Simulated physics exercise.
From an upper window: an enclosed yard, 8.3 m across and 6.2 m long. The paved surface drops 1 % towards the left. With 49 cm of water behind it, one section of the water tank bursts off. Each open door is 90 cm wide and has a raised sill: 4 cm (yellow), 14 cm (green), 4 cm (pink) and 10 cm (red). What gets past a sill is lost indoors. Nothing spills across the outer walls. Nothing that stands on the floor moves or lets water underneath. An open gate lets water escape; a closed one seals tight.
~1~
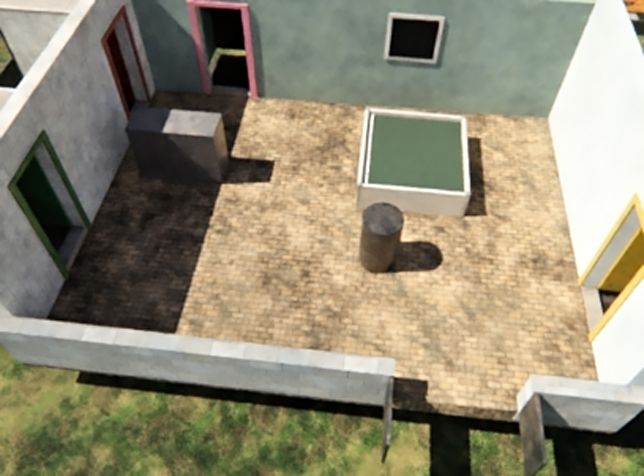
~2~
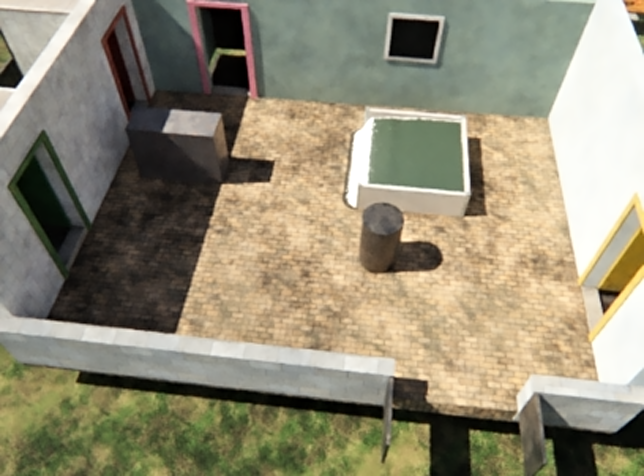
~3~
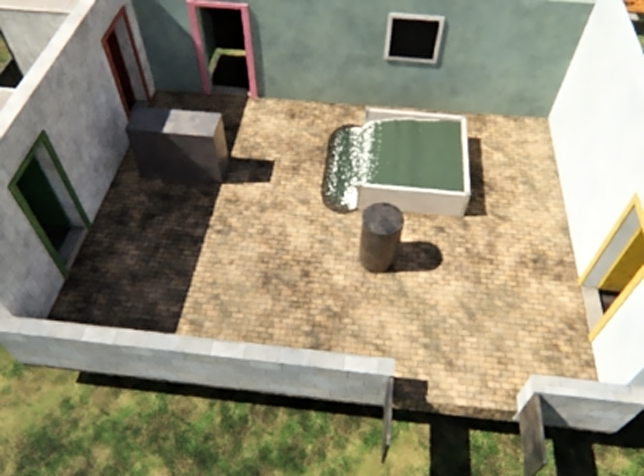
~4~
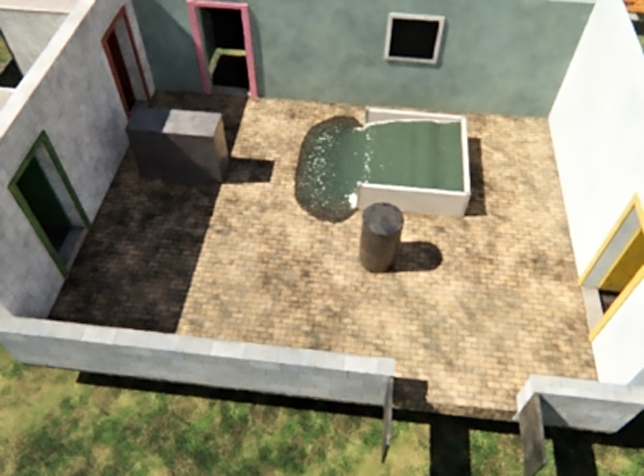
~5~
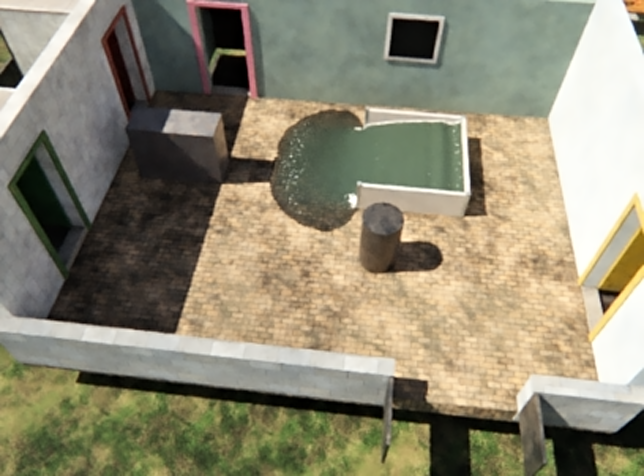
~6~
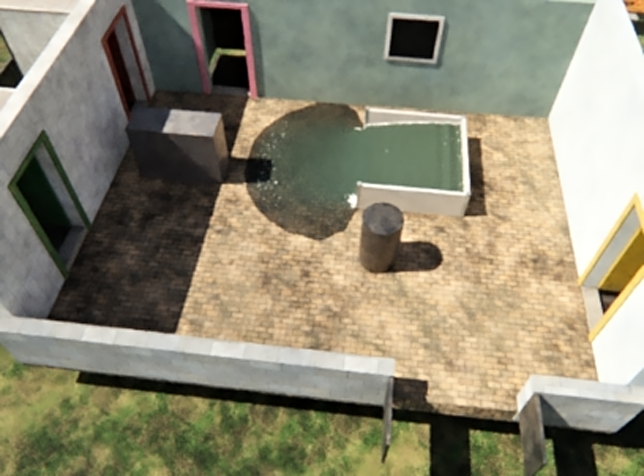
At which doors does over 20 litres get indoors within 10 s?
The water let in: At the yellow door it stays under the limit; at the green door it does not reach the limit; at the pink door it exceeds the limit; at the red door it exceeds the limit.
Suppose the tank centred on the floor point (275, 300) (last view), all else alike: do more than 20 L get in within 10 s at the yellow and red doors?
Then: Yellow below, red not over.
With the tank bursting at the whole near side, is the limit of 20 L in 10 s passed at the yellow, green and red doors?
Against that limit: Yellow past it, green not over, red not over.
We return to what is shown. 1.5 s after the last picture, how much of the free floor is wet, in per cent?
Near 40 per cent is wet.
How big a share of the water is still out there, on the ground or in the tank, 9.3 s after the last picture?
Some 86 per cent remains.
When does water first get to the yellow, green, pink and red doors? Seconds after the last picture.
Yellow not within the 10 s, green 1.6 s, pink 0.8 s, red 1.1 s.
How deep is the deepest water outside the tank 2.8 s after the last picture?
About 26 cm.
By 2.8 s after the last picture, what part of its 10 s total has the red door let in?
Some 55 per cent by then.
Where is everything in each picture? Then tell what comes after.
The first picture shows still water, 49 cm deep, in the water tank at (414, 152).
In the second picture, water pours out at (363, 162) and has run 1.0 m, to (360, 132); typically 4 cm deep outside, 49 cm at the water tank's back.
In the third picture, the front is at (349, 127), 1.2 m from the gap at (363, 162); 1.2 m2 of floor is under water; 49 cm left at the back of the water tank.
In the fourth picture, the front is at (335, 120), 1.5 m from the gap at (363, 163); 2.5 m2 of floor is under water; 48 cm left at the back of the water tank.
In the fifth picture, the front is at (292, 131), 1.7 m from the gap at (363, 163); 3.8 m2 of floor is under water; 43 cm left at the back of the water tank.
In the sixth picture, the front is at (259, 142), 2.2 m from the gap at (363, 163); 5.3 m2 of floor is under water; 41 cm left at the back of the water tank.
Then, 0.7 s after the last picture water covers 25 % of the floor and is deepest (30 cm) near (232, 169); yellow door not reached, green door not reached, pink door not reached, red door not reached.
Then, 1.5 s after the last picture water covers 40 % of the floor and is deepest (26 cm) near (232, 169); yellow door not reached, green door not reached, pink door 8 cm at the sill, 1 L in, red door 21 cm at the sill, 6 L in.
Then, 2.8 s after the last picture water covers 45 % of the floor and is deepest (26 cm) near (36, 342); yellow door not reached, green door 12 cm at the sill, 0 L in, pink door 7 cm at the sill, 14 L in, red door 24 cm at the sill, 87 L in.
Then, 5.3 s after the last picture water covers 50 % of the floor and is deepest (14 cm) near (60, 292); yellow door not reached, green door 11 cm at the sill, 0 L in, pink door 9 cm at the sill, 43 L in, red door 13 cm at the sill, 155 L in.
Then, 9.3 s after the last picture water covers 70 % of the floor and is deepest (8 cm) near (69, 274); yellow door not reached, green door 8 cm at the sill, 0 L in, pink door 5 cm at the sill, 76 L in, red door 7 cm at the sill, 160 L in.
